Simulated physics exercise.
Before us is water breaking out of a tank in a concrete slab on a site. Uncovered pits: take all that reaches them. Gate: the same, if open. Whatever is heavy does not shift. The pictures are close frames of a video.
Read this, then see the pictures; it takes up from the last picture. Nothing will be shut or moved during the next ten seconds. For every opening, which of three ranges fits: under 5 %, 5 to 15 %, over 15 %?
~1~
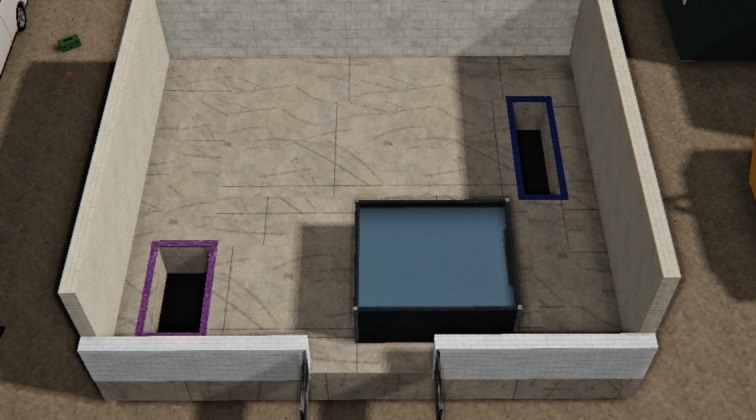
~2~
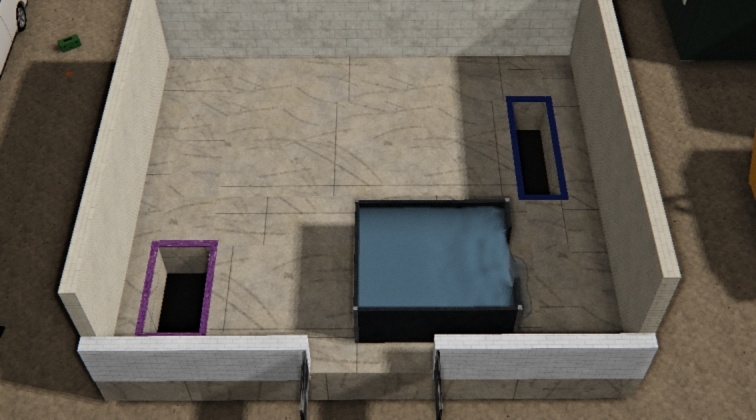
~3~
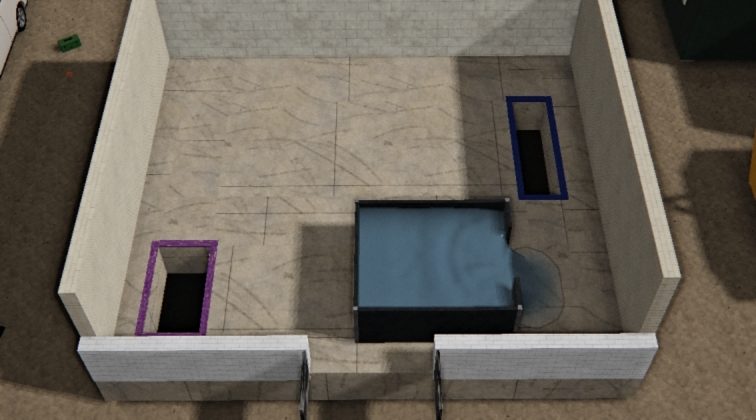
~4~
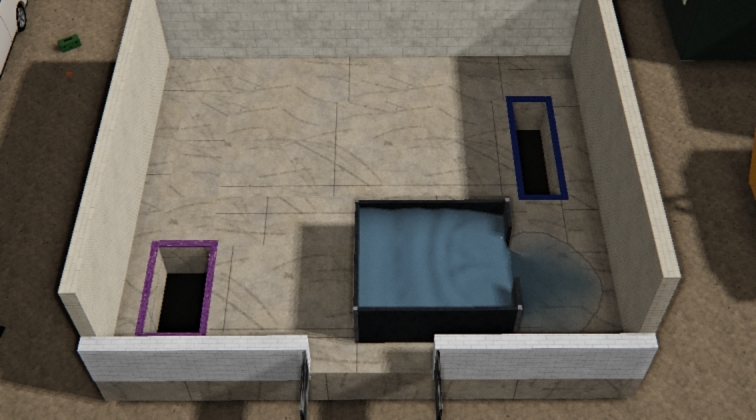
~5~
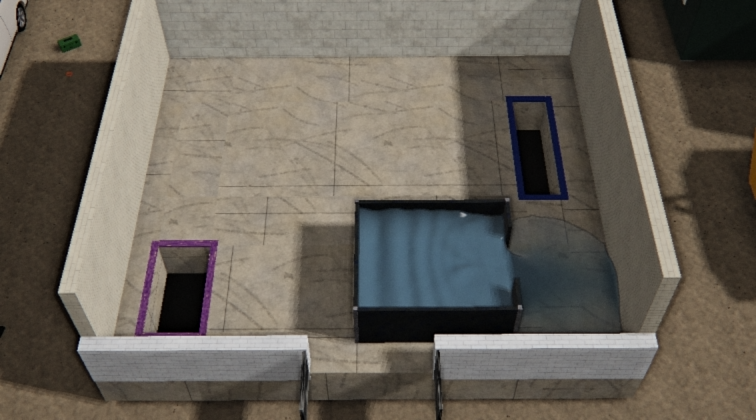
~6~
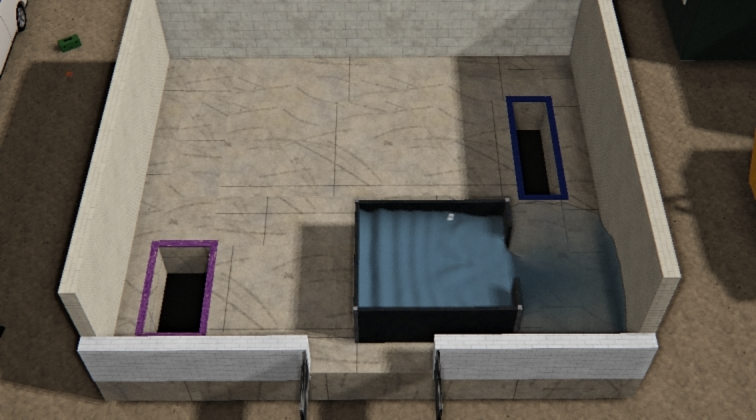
The gate is going to swallow a share of five up to fifteen per cent; the purple pit is going to swallow a share short of five per cent; the blue pit is going to swallow a share past fifteen per cent.
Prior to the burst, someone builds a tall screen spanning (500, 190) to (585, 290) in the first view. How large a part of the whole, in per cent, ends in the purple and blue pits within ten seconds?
Shares in percent - purple: 4; blue: 15.
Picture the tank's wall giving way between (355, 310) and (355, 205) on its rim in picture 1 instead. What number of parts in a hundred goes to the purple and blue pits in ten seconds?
The purple pit takes 65 per cent and the blue pit 2 per cent.
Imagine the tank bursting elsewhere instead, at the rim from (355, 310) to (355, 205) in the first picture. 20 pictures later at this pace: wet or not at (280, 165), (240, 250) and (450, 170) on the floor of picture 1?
So the first one is drenched, the next drenched, and the last left untouched.
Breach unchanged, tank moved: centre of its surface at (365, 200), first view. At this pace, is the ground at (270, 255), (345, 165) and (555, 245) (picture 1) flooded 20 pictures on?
In order: Unflooded, then unflooded, then inundated.
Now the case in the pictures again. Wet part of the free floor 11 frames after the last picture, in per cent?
The answer is around 15 per cent.
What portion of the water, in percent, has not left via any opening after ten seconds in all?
50 %.
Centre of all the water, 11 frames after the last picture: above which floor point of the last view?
About (485, 284).
A moment on, water covers 10 % of the floor; the gate 0 %, the purple pit 0 %, the blue pit 0 %.
Next, water covers 15 % of the floor; the gate 0 %, the purple pit 0 %, the blue pit 4 %.
Then, water covers 25 % of the floor; the gate 2 %, the purple pit 0 %, the blue pit 13 %.
Later, water covers 45 % of the floor; the gate 6 %, the purple pit 1 %, the blue pit 26 %.
In the end, water covers 70 % of the floor; the gate 9 %, the purple pit 2 %, the blue pit 39 %.
